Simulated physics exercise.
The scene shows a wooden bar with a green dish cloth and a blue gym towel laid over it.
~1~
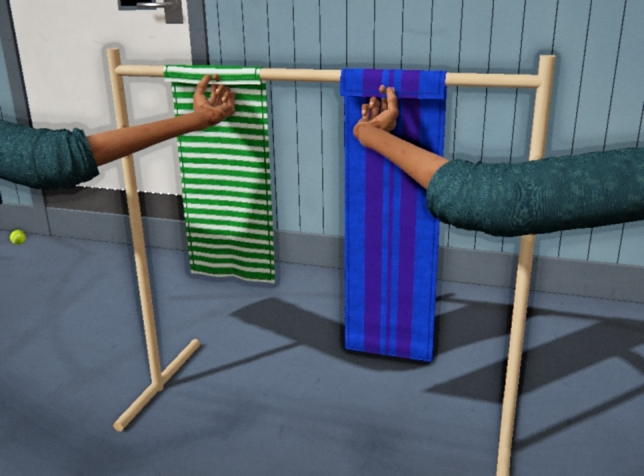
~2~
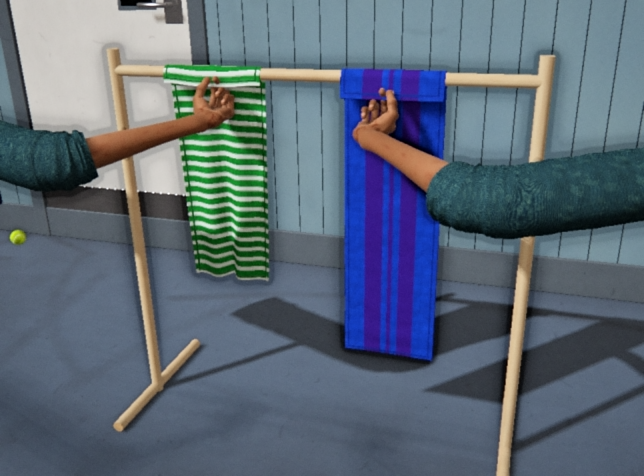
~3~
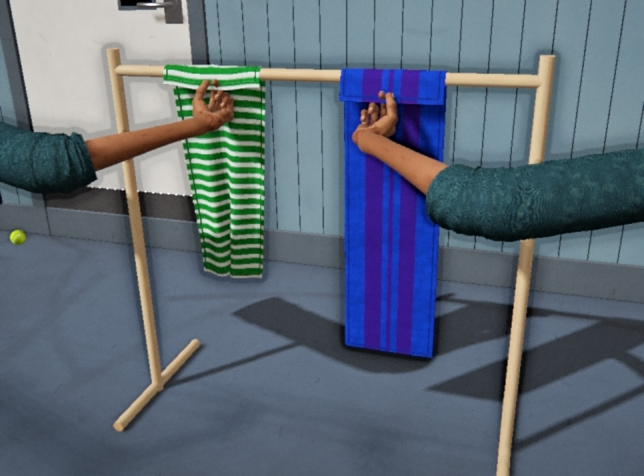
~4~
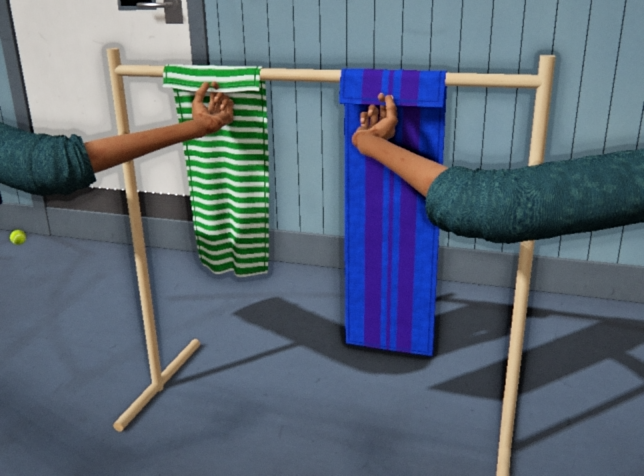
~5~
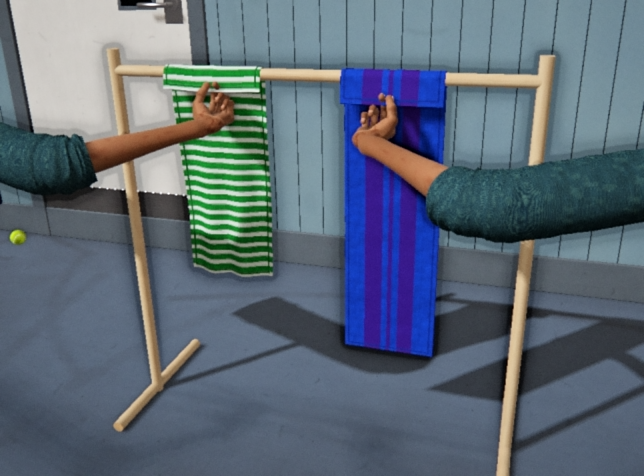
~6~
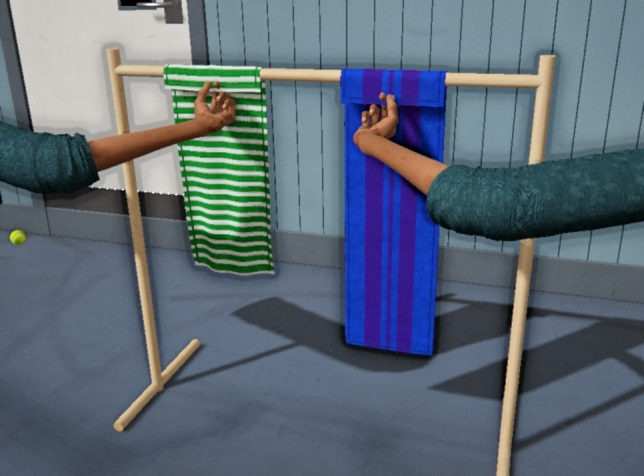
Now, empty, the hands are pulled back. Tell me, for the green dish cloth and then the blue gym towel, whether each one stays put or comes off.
Green dish cloth: Comes off. Blue gym towel: Comes off.
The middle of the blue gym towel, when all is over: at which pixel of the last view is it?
Roughly (386, 424).
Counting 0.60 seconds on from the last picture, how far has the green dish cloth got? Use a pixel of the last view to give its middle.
Its middle is near (245, 393).
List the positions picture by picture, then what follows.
In the first frame, dish cloth front hem (243, 78), back hem (260, 277); gym towel front hem (366, 90), back hem (367, 348).
In the second frame, dish cloth front hem (243, 80); gym towel front hem (366, 93).
In the third frame, dish cloth front hem (243, 82); gym towel front hem (365, 96).
In the fourth frame, dish cloth front hem (243, 85); gym towel front hem (365, 98).
In the fifth frame, dish cloth front hem (243, 86); gym towel front hem (365, 98).
In the sixth frame, dish cloth front hem (244, 86), back hem (259, 269), front far shorter than the back; gym towel front hem (366, 97), back hem (367, 342), front far shorter than the back.
Then, 0.34 s later than the last view, dish cloth clear of the rail and dropping near (232, 254); gym towel clear of the rail and dropping near (390, 302).
Then, 0.60 s later than the last view, dish cloth in a heap on the floor near (245, 393); gym towel in a heap on the floor near (386, 423).
Finally, dish cloth in a heap on the floor near (247, 394); gym towel in a heap on the floor near (386, 425). The green dish cloth slips to the floor and the blue gym towel is pulled off by its long side.
